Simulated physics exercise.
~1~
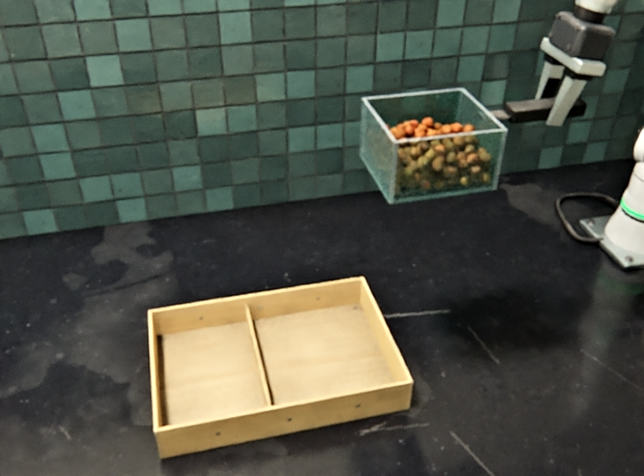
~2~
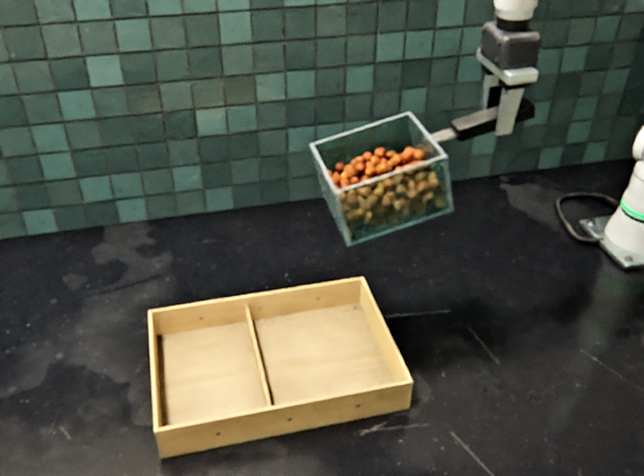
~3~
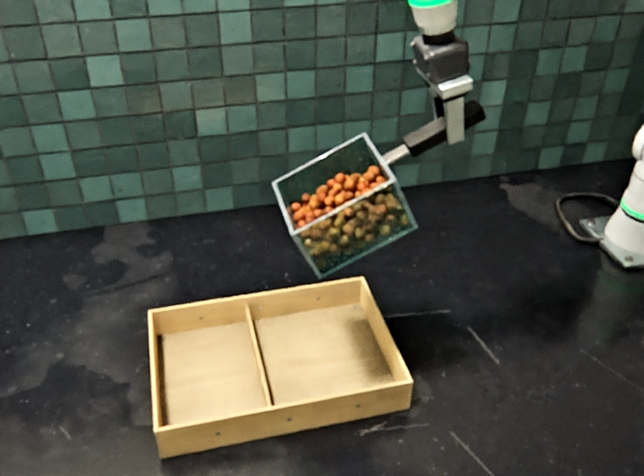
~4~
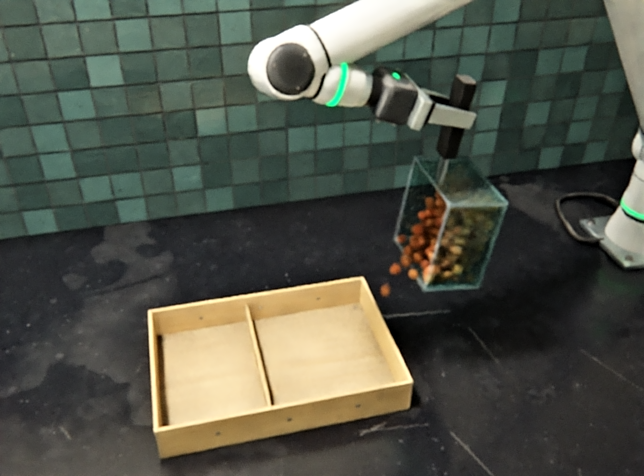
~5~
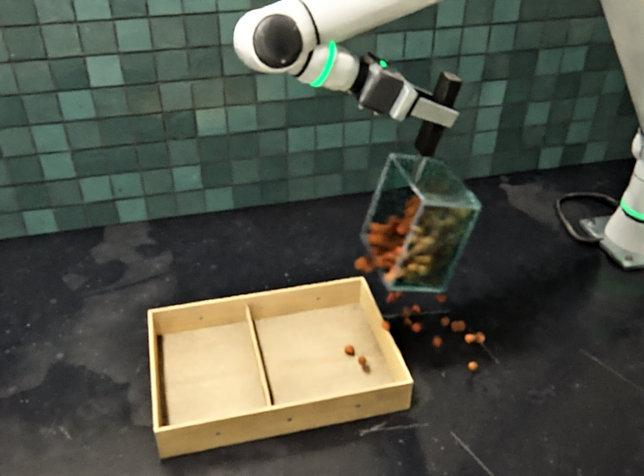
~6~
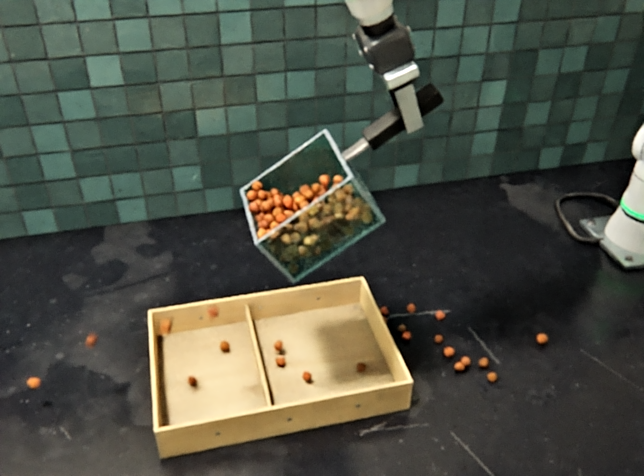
At the start, a robot arm holds a clear box heaped with reddish-brown nuts above a dark counter, to the right of a shallow wooden crate with a divider. The arm carries the box left and down, tilting it gradually. It then swings back to the right and tips the box steeply, and the first nuts spill over the edge. As the box moves left again, more nuts drop into the crate and onto the counter. Finally the box leans less steeply above the crate, still mostly full, with a few nuts in both compartments and others scattered on either side.
